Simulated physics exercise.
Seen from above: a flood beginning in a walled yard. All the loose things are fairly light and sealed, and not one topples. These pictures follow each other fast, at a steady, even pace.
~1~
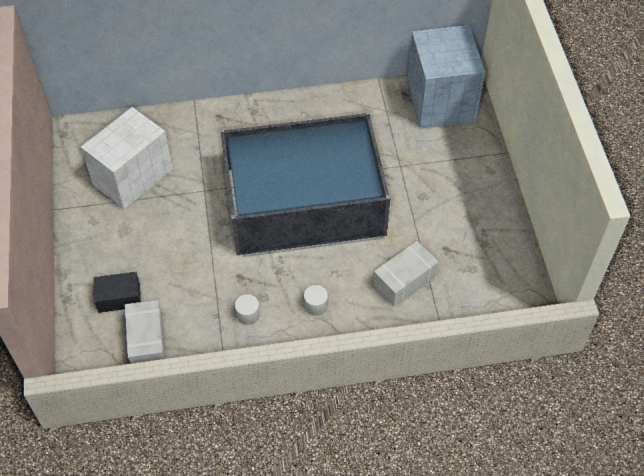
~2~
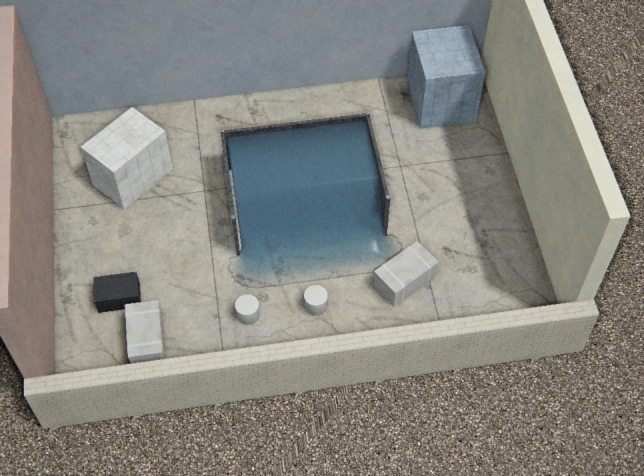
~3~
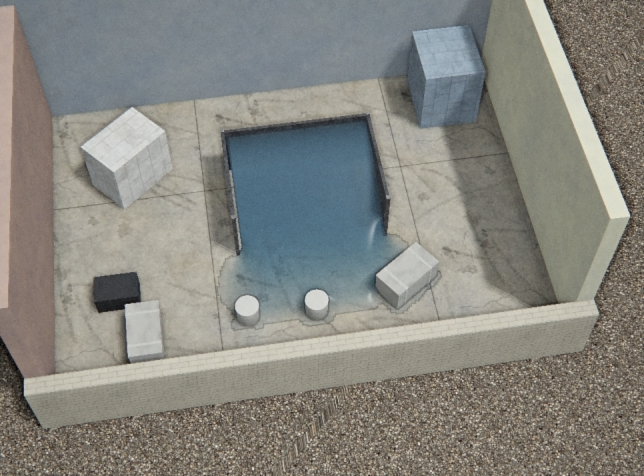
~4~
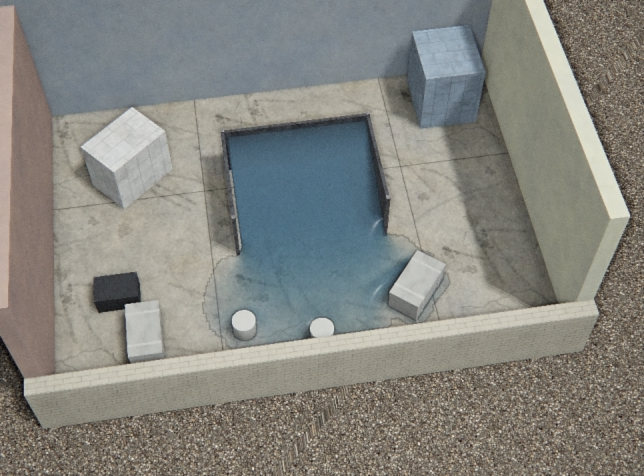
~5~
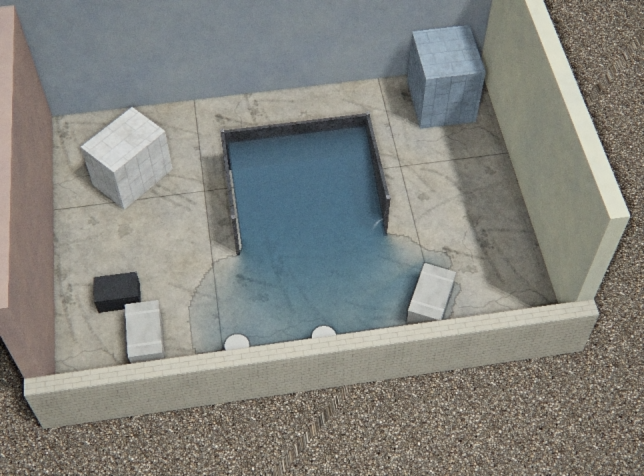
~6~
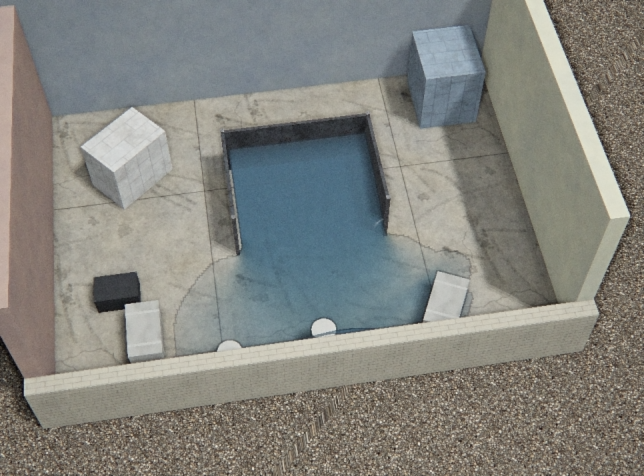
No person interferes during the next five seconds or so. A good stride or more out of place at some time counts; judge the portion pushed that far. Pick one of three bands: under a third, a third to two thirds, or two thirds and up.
Two thirds and up.
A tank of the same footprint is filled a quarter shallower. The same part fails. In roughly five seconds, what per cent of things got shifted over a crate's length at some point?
By my count, 100 %.
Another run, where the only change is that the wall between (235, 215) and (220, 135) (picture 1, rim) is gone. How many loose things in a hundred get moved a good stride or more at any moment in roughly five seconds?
My estimate is some 100 per cent of them.
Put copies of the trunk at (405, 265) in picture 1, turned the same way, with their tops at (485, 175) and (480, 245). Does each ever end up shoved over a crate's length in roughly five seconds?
Displaced, displaced.
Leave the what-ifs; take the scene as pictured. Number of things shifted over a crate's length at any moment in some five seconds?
I make it 5 in total.
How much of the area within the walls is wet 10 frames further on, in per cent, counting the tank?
45 in a hundred, roughly.
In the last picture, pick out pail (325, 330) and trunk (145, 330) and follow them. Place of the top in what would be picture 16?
The first top is close to (276, 333) and the second close to (81, 295).
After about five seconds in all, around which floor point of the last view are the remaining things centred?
That averages to about (149, 228) on the floor.
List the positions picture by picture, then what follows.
A pail at (247, 304), on the bottom; a trunk at (407, 266), on the bottom; 0 of 5 have shifted, in the first frame.
A pail at (247, 304), on the bottom; a trunk at (407, 266), on the bottom; 0 of 5 have shifted, in the second frame.
A pail at (247, 306), on the bottom; a trunk at (408, 268) rests on the ground, close to its start; 1 of 5 have shifted, in the third frame.
A pail at (244, 320), on the bottom, close to its start; a trunk at (418, 278) rests on the ground, close to its start; 3 of 5 have shifted, in the fourth frame.
A pail at (237, 345) rests on the ground, a stride from its start; a trunk at (432, 291) rests on the ground, a stride from its start; 3 of 5 have shifted, in the fifth frame.
A pail at (230, 351) floats, a stride from its start; a trunk at (447, 299), on the bottom, a stride from its start; 3 of 5 have shifted, in the sixth frame.
A moment on, 3 of 5 are well off their spots; 2 afloat.
Next, 4 of 5 are well off their spots; 4 afloat.
Later, 5 of 5 are well off their spots; 3 afloat.
In the end, 5 of 5 are well off their spots, and 5 have been at some point; 3 afloat.
